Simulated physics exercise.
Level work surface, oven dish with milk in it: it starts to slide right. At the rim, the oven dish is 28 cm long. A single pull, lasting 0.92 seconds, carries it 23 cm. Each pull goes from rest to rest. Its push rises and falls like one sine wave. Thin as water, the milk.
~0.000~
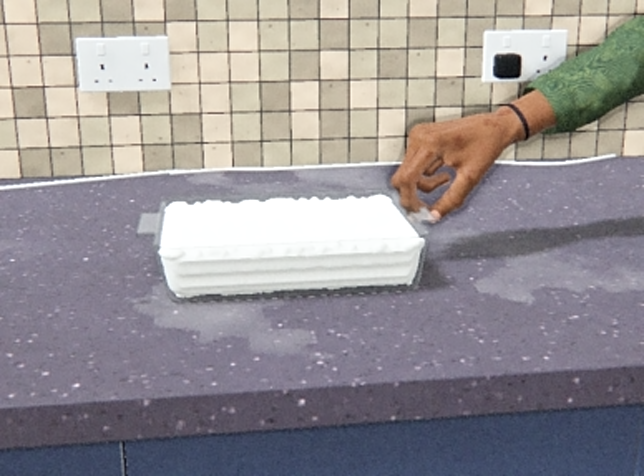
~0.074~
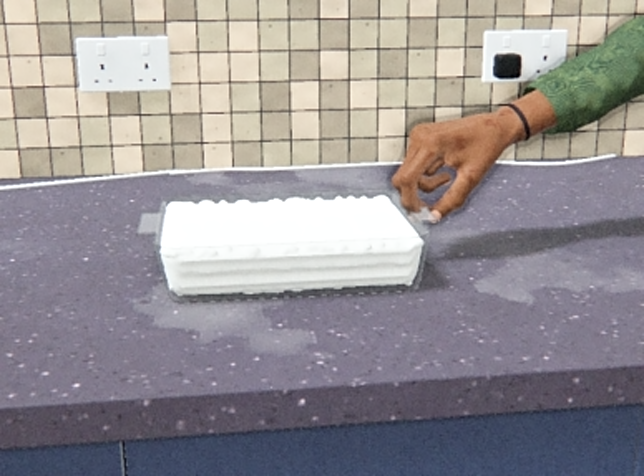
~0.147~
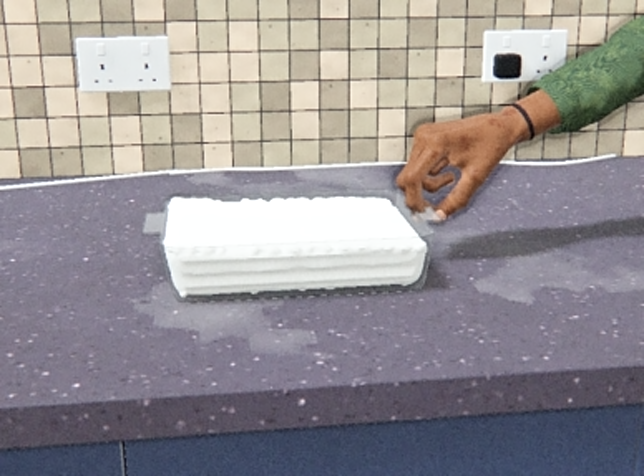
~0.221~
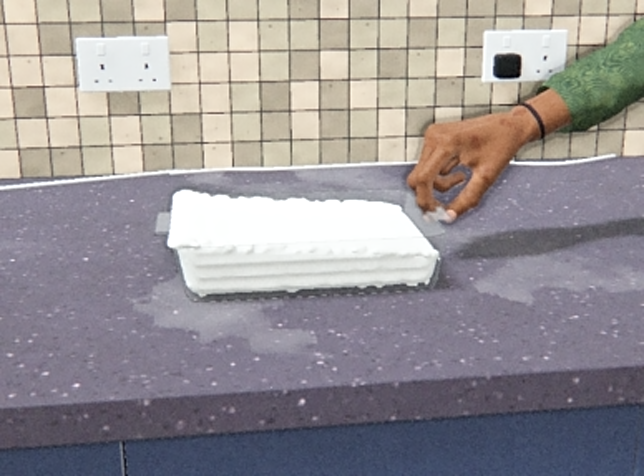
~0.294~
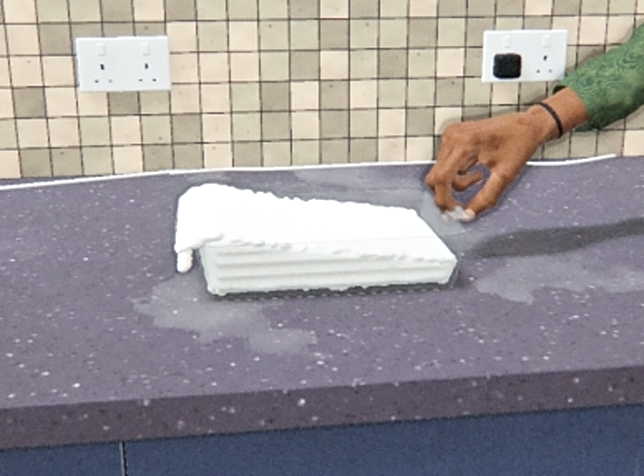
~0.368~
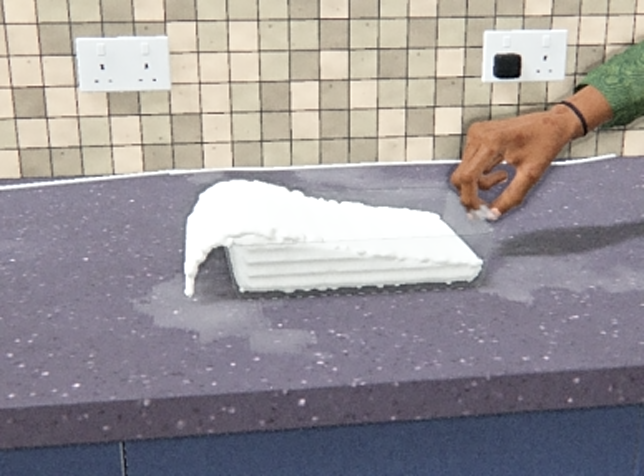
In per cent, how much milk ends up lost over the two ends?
I would say roughly 33 per cent of it is lost.
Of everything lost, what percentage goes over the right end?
Right end fraction of spill: About 60 in a hundred.
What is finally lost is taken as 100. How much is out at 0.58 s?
30 per cent, roughly.
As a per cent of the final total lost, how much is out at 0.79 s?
Estimate: Close to 60 in a hundred.
By 0.58 s it has gone 17 cm; 10 per cent is out over the left end and 0 over the right.
By 0.79 s it has gone 23 cm; 10 per cent is out over the left end and 9 over the right.
By 1.01 s it has gone 23 cm; 10 per cent is out over the left end and 19 over the right.
By 1.22 s it has gone 23 cm; 11 per cent is out over the left end and 19 over the right.
At rest 33 per cent is out in all, 13 of it over the left end.
